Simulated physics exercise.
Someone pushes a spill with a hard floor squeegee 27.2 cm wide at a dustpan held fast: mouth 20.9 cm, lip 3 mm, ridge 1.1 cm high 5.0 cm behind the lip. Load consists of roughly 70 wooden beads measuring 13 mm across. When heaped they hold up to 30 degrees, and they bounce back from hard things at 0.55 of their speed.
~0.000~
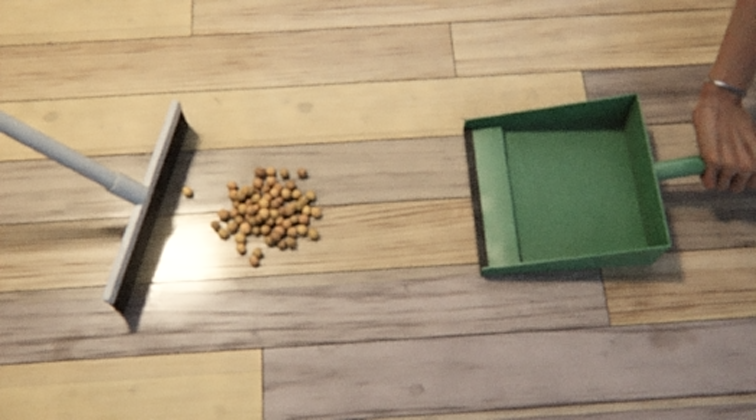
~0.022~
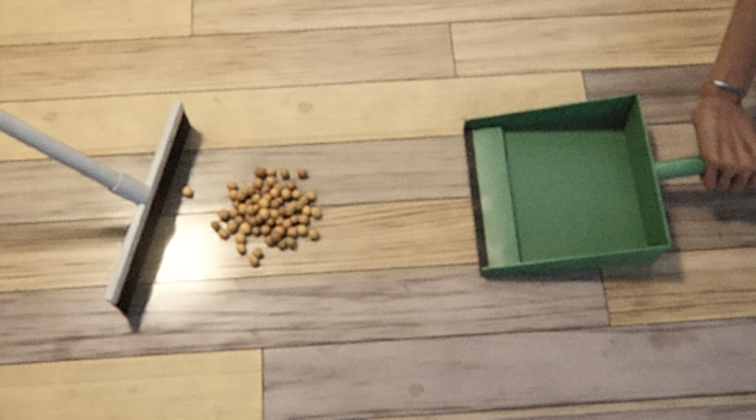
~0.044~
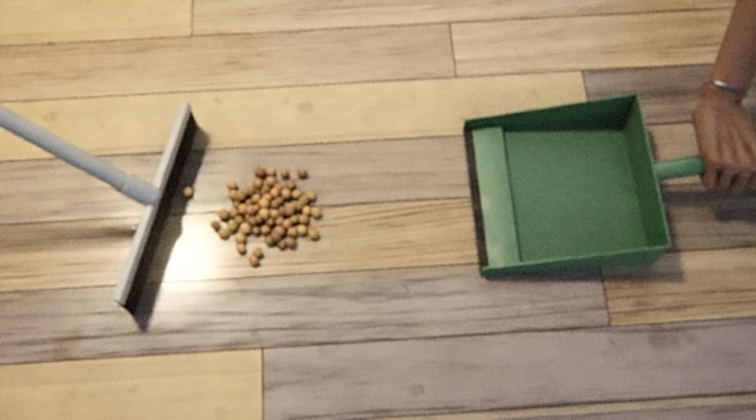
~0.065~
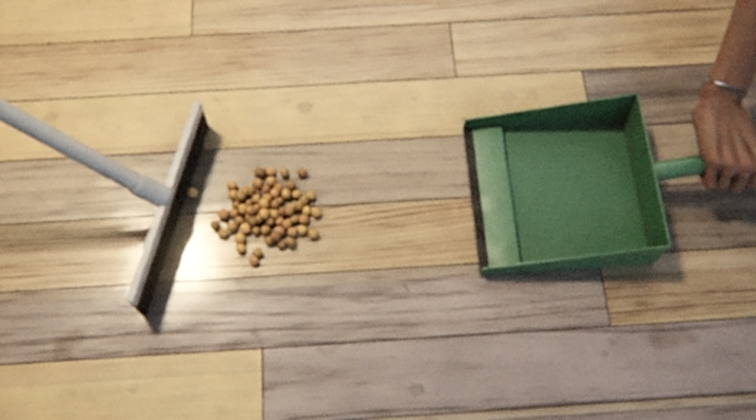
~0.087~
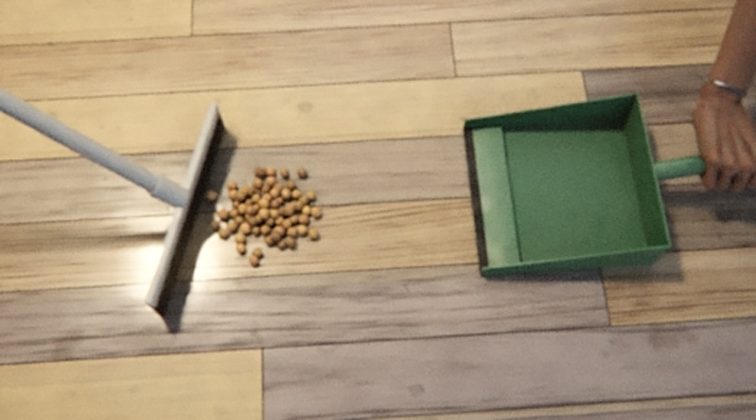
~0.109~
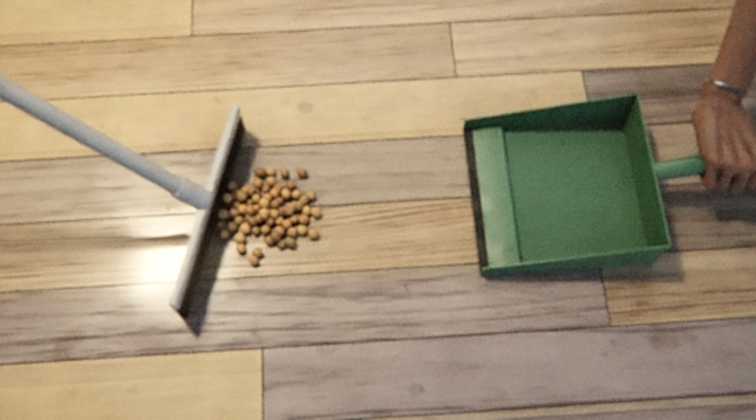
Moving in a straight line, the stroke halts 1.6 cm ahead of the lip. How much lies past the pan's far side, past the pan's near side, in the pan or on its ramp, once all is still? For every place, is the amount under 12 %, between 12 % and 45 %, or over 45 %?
Far side: Under 12 %; near side: Between 12 % and 45 %; pan: Between 12 % and 45 %.
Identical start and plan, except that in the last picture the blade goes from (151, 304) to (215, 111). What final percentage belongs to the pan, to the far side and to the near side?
You'd see pan at 25, far at 0 and near at 30.
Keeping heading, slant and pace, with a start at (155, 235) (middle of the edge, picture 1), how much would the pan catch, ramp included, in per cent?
About 35 per cent.
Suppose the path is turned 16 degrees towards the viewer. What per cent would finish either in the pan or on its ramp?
I'd expect close to 20 percent.
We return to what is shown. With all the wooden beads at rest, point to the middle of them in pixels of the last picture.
Somewhere around (586, 247) in the final frame.
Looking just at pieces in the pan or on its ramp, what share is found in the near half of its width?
Around 60 in a hundred.
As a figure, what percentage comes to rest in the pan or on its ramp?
30 percent.
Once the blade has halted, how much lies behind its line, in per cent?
Around 0 in a hundred.
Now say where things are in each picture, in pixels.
The first picture shows blade from (109, 299) to (177, 107), moved 0.0 cm, 0 of the pieces shifted so far; middle of the pieces at (270, 212); pan at (569, 193).
The second picture shows blade from (112, 300) to (179, 108), moved 0.3 cm, 0 of the pieces shifted so far; middle of the pieces at (270, 212).
The third picture shows blade from (120, 300) to (187, 108), moved 1.3 cm, 0 of the pieces shifted so far; middle of the pieces at (270, 212).
The fourth picture shows blade from (133, 301) to (198, 109), moved 2.8 cm, 1 of the pieces shifted so far; middle of the pieces at (270, 212).
The fifth picture shows blade from (151, 303) to (215, 110), moved 5.0 cm, 1 of the pieces shifted so far; middle of the pieces at (270, 212).
The sixth picture shows blade from (175, 305) to (236, 112), moved 7.8 cm, 2 of the pieces shifted so far; middle of the pieces at (270, 212); pan at (569, 193). The blade's pace is about 1.33 m/s, heading 8 degrees towards the viewer's side.
Then, at 0.23 s, middle of the blade 18 cm from the lip; 0 % over the lip, far side 5 %, near side 10 %.
After 0.31 s, middle of the blade 8 cm from the lip; 0 % over the lip, far side 5 %, near side 20 %.
Then, at 0.52 s, middle of the blade 5 cm from the lip; 45 % over the lip, far side 5 %, near side 35 %.
In the end, at 2.0 s, far side 5 %, near side 35 %, pan 30 %, in front of the lip or behind the blade 30 %.
